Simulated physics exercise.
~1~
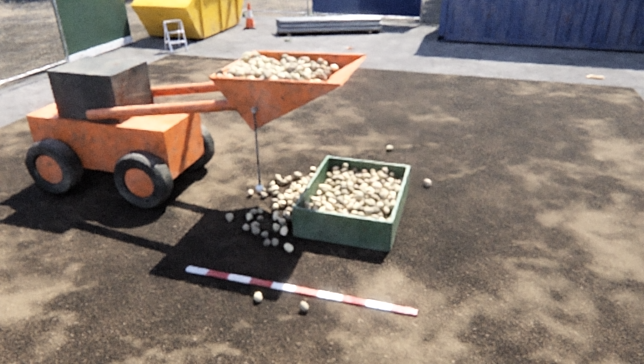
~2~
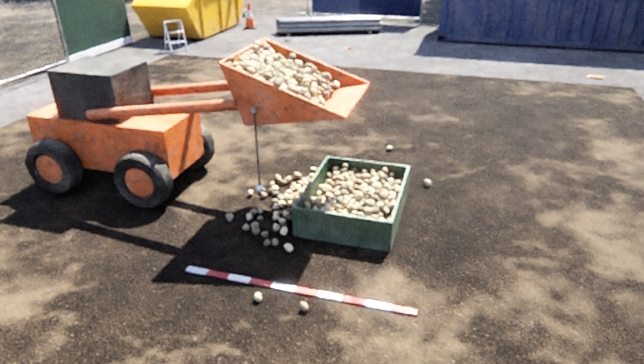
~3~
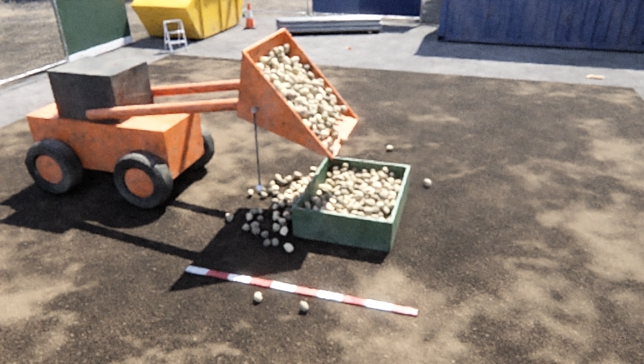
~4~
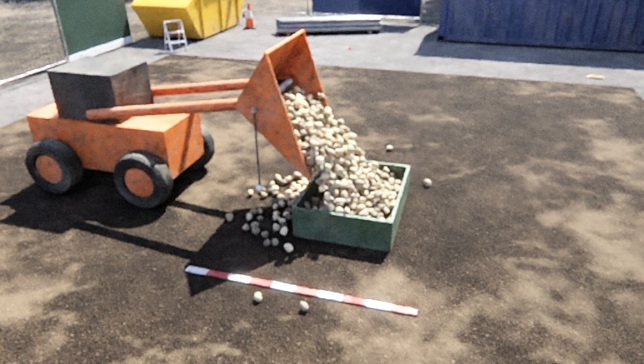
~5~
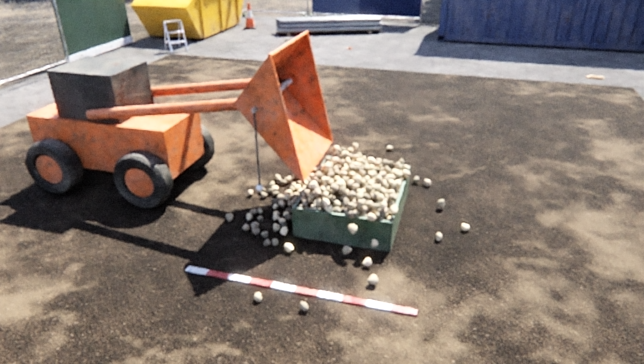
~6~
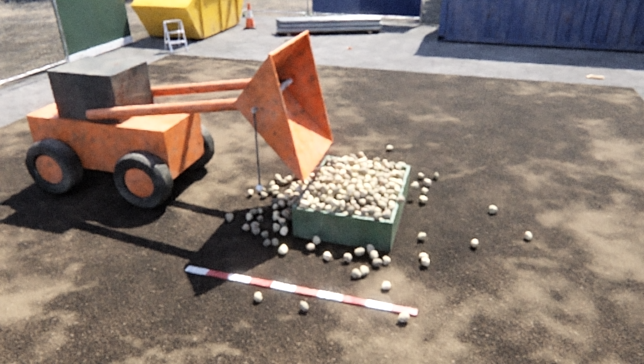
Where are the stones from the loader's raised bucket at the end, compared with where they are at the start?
At the start they sit in the raised orange bucket. By the end they are lower and farther right, mostly heaped in the green bin, with some scattered on the ground around it.
